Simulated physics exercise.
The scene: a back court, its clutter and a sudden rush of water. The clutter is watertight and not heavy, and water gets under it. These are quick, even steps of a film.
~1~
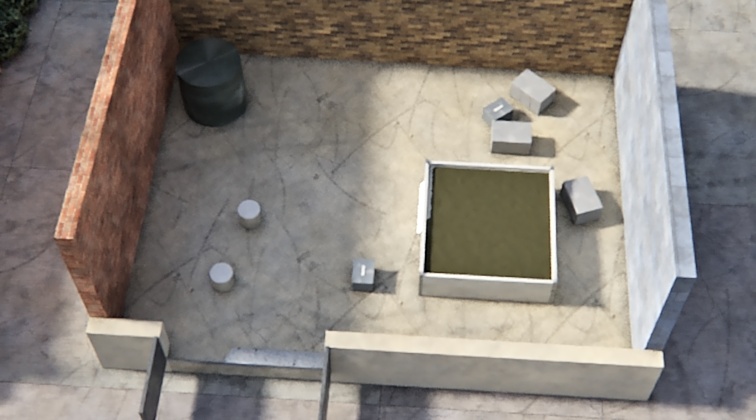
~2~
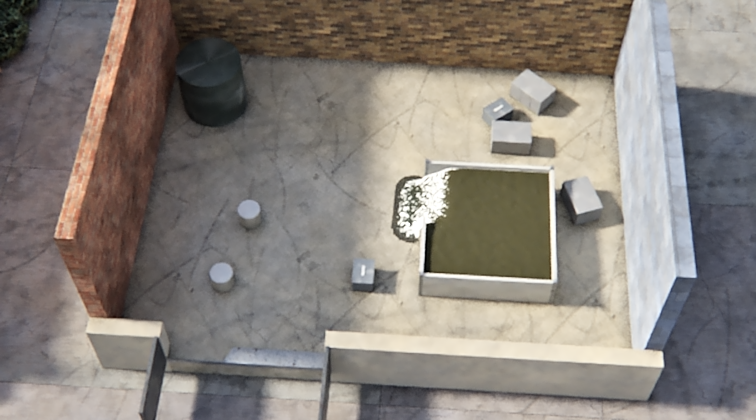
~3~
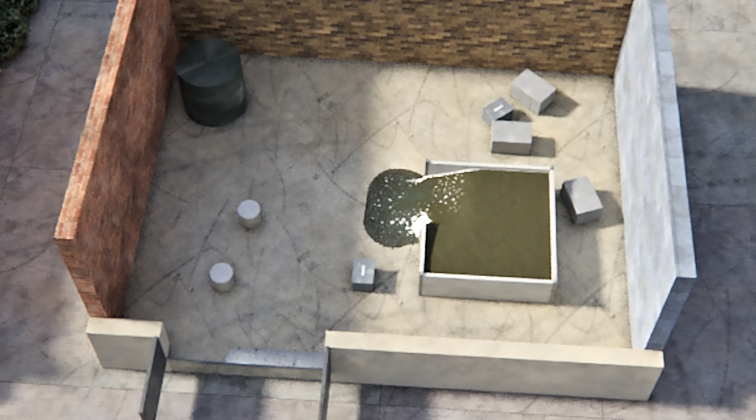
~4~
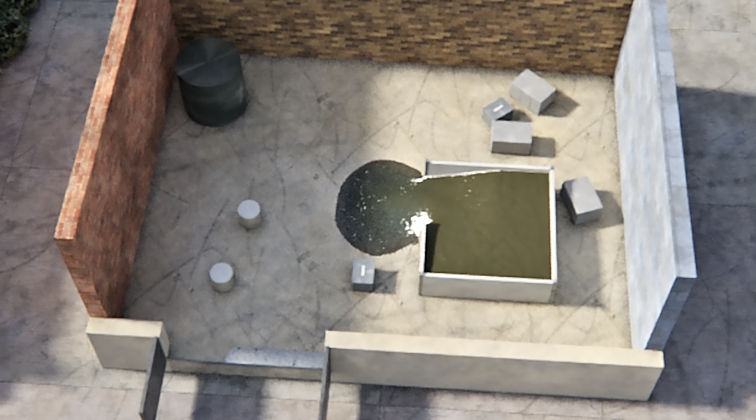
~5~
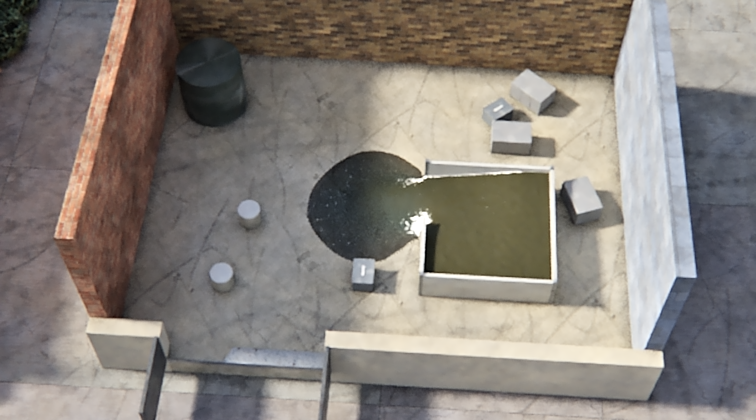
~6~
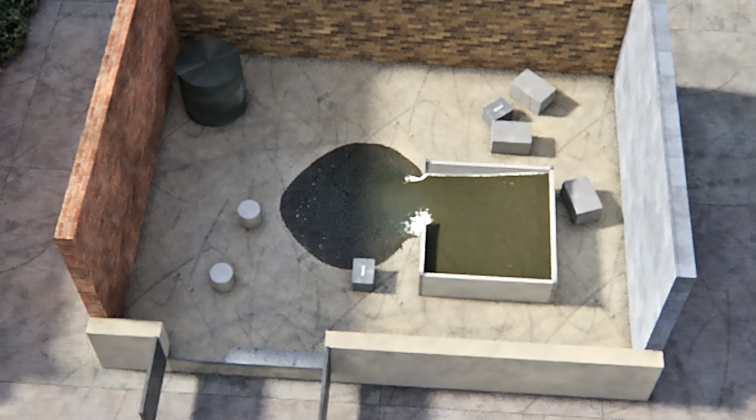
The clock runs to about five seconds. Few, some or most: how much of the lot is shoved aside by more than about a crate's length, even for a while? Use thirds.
It is not even a third.
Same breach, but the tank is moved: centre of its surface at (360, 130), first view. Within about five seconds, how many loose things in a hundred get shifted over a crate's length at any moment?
Near 30 in a hundred.
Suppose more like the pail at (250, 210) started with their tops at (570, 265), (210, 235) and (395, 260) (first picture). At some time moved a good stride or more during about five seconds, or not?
One after the other: Under that, yes, less than that.
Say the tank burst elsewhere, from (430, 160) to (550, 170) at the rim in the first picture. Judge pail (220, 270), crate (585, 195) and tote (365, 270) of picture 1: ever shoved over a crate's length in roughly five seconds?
In turn: Less than that, shifted that much, not that far.
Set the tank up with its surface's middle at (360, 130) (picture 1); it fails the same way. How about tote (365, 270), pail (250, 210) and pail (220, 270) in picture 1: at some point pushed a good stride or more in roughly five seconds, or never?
In that order: No, pushed that far, yes.
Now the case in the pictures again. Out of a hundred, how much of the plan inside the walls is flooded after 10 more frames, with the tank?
Near 50 in a hundred.
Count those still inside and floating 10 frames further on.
0 of them.
A moment on, 0 of 7 are well off their spots; 0 afloat.
Next, 1 of 7 are well off their spots; 0 afloat.
Later, 2 of 7 are well off their spots; 2 afloat.
In the end, 2 of 7 are well off their spots, and 2 have been at some point; 2 afloat.
